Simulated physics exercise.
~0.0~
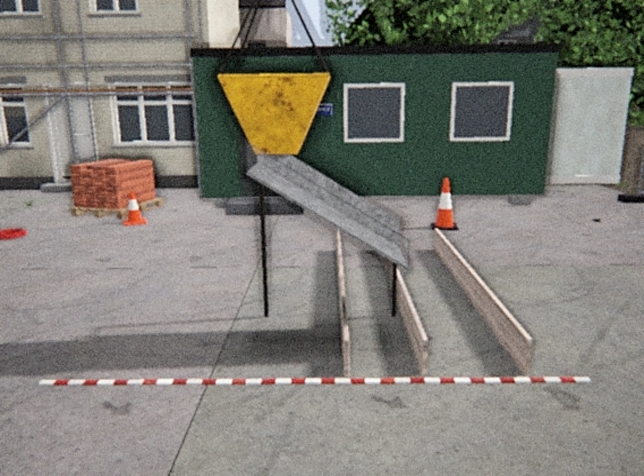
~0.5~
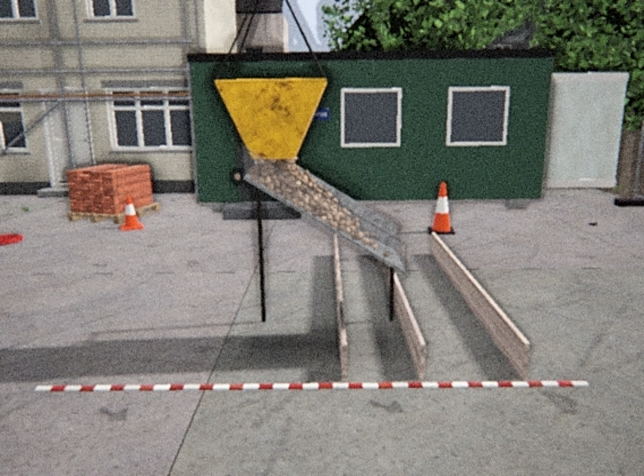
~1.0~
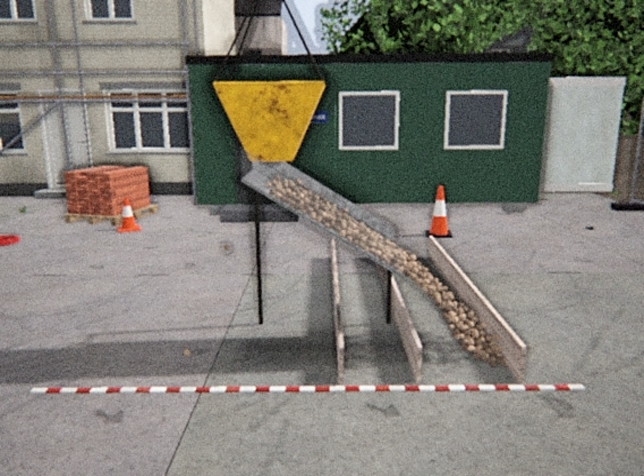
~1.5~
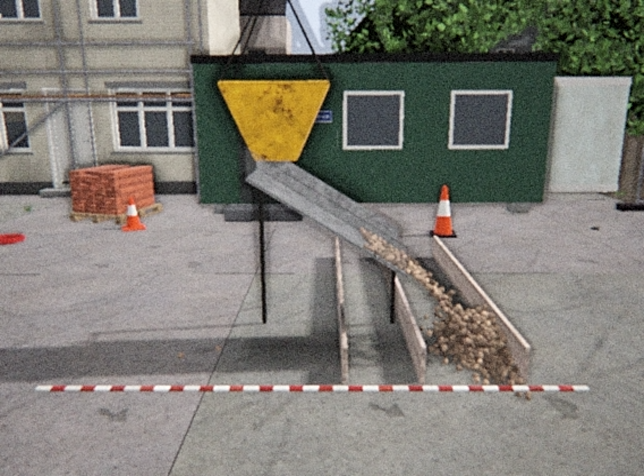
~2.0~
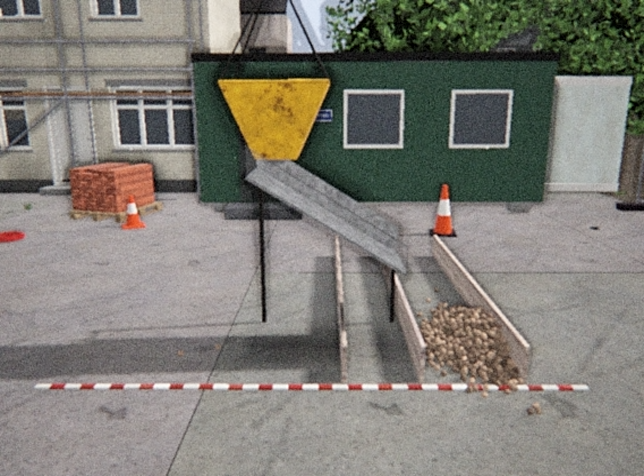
A long dark green site cabin with two windows stands across a paved yard, seen from the front by a slightly swaying camera, with a pale building, stacked red bricks and orange cones nearby. A yellow skip hangs over a sloping grey steel chute, and low planks mark two bays behind a red and white strip. Brown stones drop from the skip and slide down the chute to the right. They pour off its lower end into the right bay. The chute empties, and the stones settle in a heap there, leaving the left bay bare.
